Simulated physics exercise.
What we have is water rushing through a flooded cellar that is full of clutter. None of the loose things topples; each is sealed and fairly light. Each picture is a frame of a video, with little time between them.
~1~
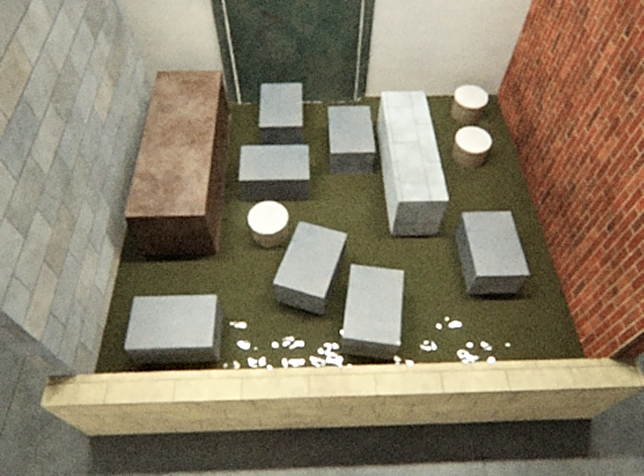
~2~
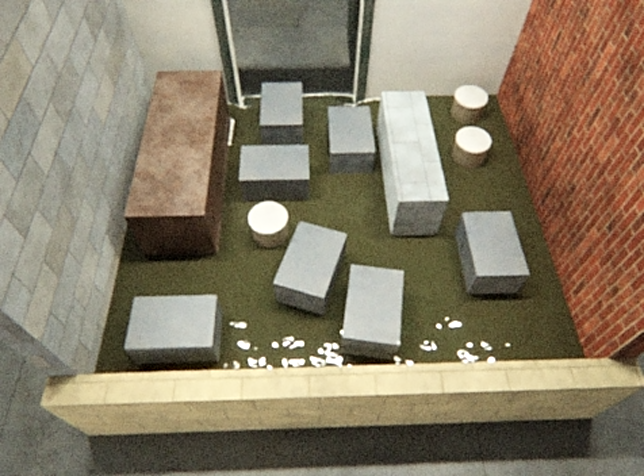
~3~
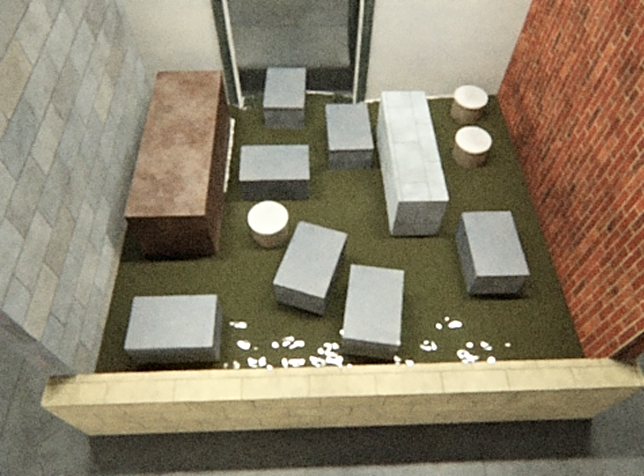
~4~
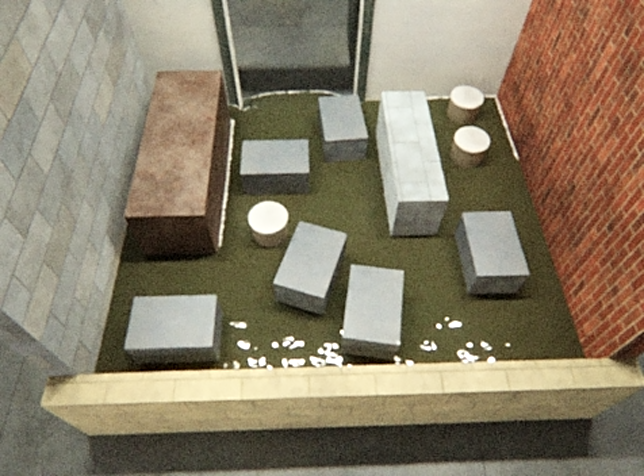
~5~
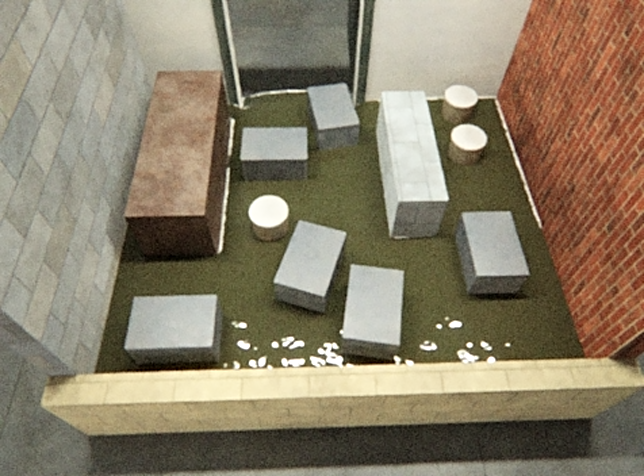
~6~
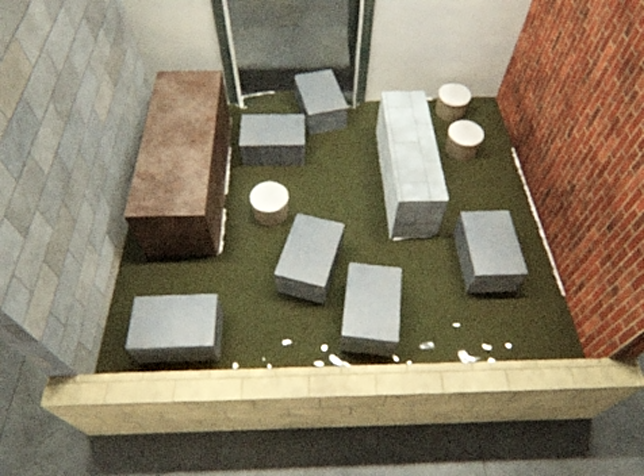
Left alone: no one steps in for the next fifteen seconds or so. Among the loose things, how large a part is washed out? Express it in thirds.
The fraction that goes is likely to be two thirds or greater.
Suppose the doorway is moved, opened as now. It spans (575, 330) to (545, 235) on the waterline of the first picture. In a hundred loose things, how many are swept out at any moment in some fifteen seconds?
Estimate: Close to 50 %.
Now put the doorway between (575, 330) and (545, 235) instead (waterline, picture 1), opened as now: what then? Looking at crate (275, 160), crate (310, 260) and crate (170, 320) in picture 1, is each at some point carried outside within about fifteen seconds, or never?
Taken in that order, the answers are not lost, swept away, not lost.
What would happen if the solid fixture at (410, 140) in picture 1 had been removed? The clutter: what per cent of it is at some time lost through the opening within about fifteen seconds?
Around 70 in a hundred.
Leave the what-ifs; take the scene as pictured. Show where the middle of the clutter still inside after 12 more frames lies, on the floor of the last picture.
(324, 212).
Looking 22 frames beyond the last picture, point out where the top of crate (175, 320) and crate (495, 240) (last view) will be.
First near (243, 242), second near (369, 234).
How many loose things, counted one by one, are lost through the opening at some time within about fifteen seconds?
8.
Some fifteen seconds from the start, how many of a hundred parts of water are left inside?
It comes to about 36 parts in a hundred.
A moment on, 2 of 10 are out; 8 afloat.
Next, 5 of 10 are out; 5 afloat.
Later, 8 of 10 are out; 2 afloat.
In the end, 8 of 10 are out; 2 afloat.
